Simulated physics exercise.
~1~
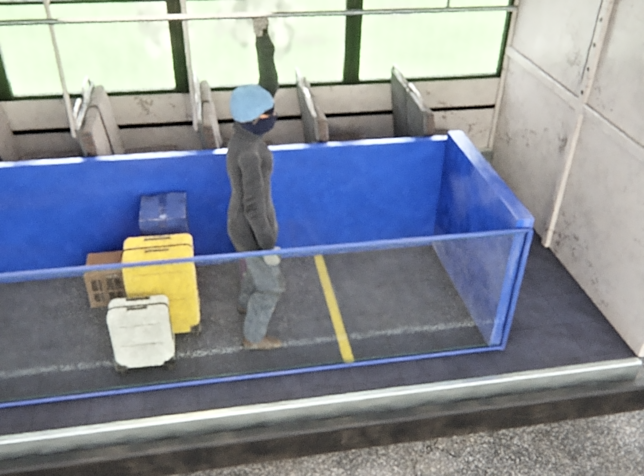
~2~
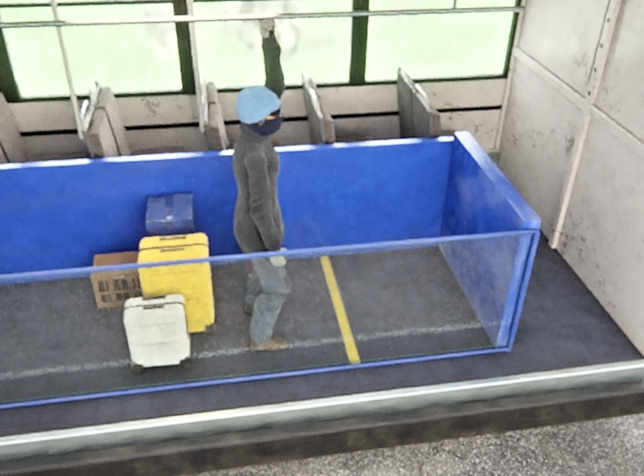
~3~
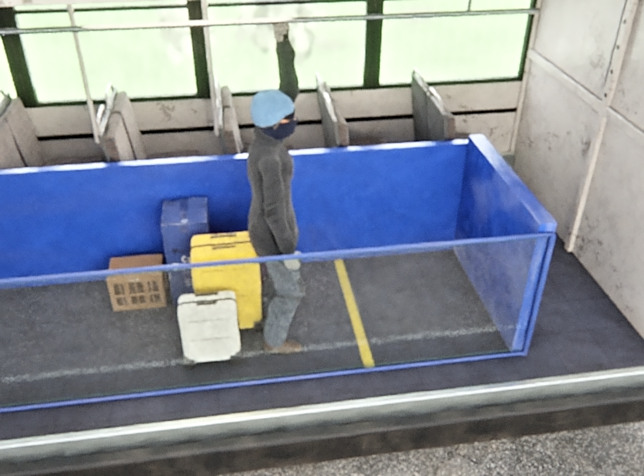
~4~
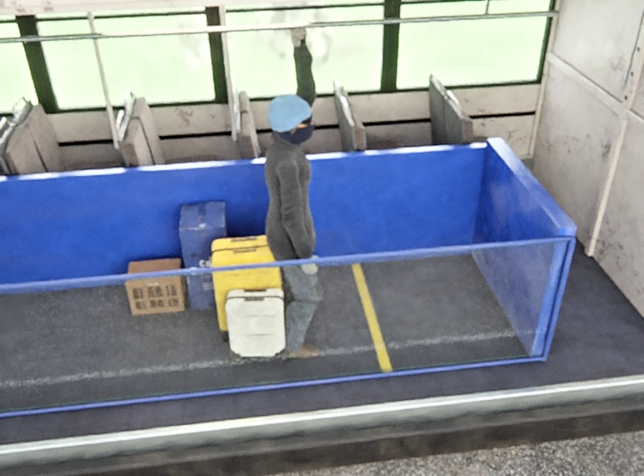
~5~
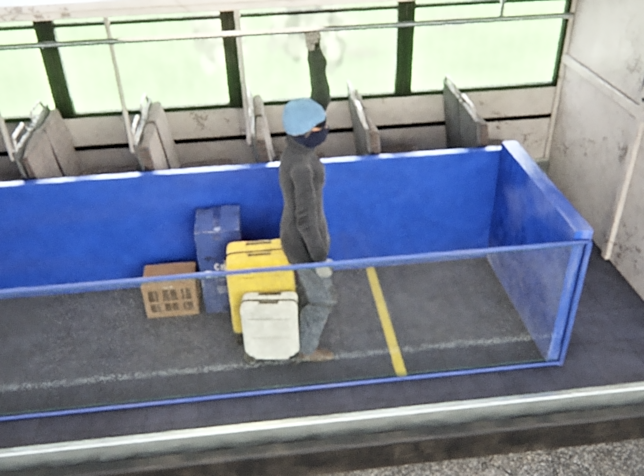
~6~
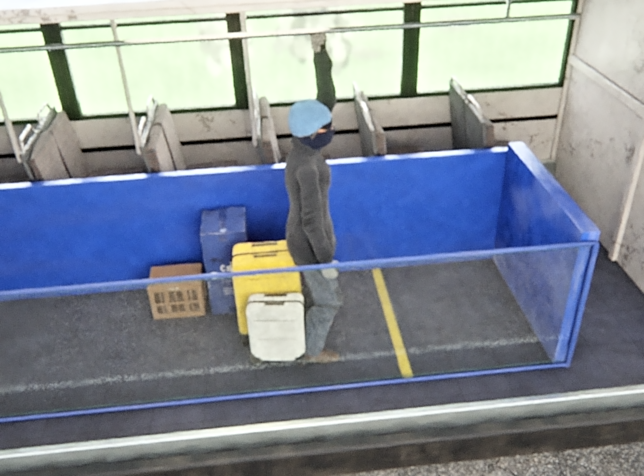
At first, a passenger in a light blue cap and dark face covering stands in a blue-walled bus bay, one arm raised to the overhead rail, with a white case, a yellow case, a brown box and a blue bag to the left. The white and yellow cases slide right, still upright, uncovering more of the box and bag, which stay put. The yellow case settles first beside the passenger's legs, while the white one slides a little farther in front of it. The passenger keeps holding the rail as the view shifts. Finally, both cases rest upright, short of the yellow line.
